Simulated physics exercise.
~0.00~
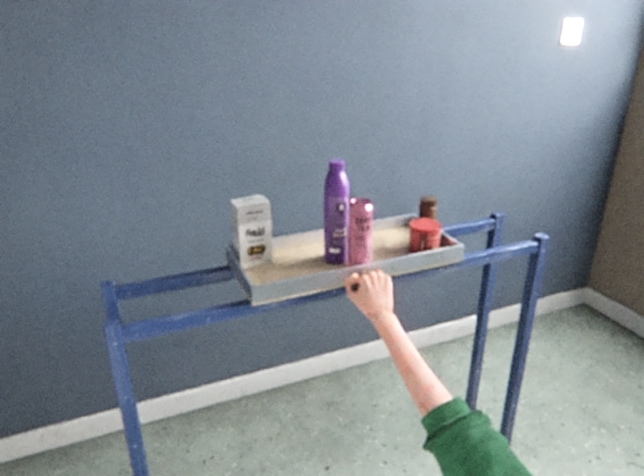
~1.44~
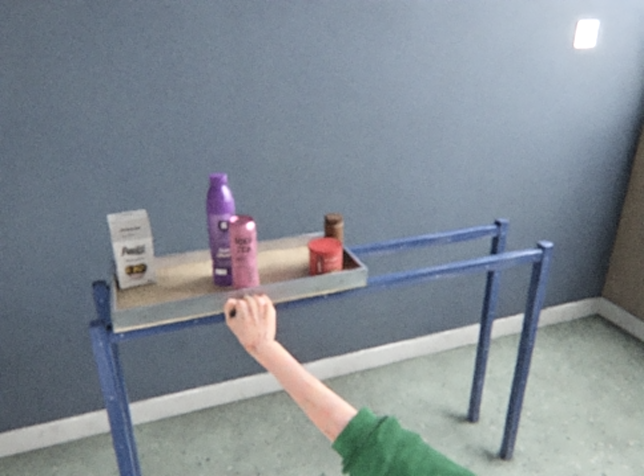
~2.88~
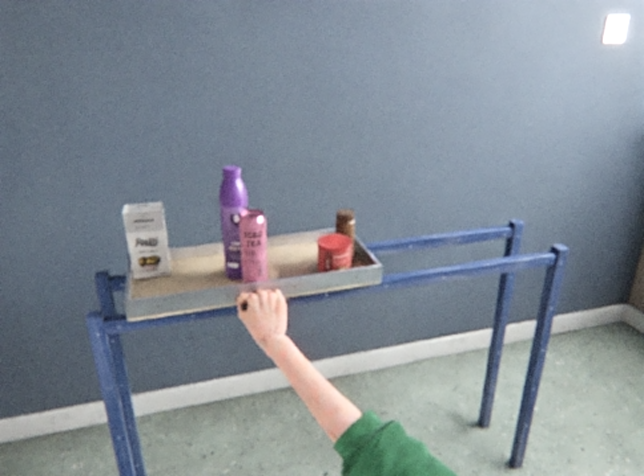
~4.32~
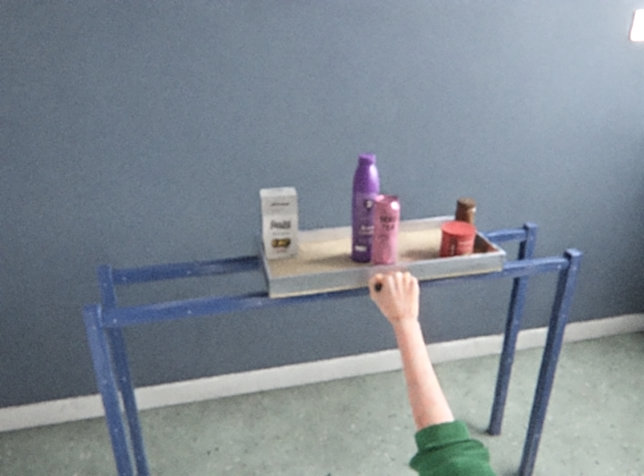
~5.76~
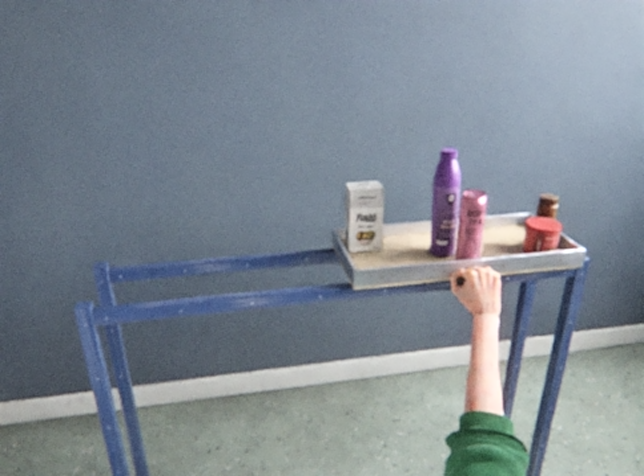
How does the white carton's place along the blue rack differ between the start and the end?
At the start the white carton stands over the left part of the rack. At the end it is farther right, a little past the middle of the rack.
A hand-held tray slides left, then to the blue rack's right end, containers still standing.
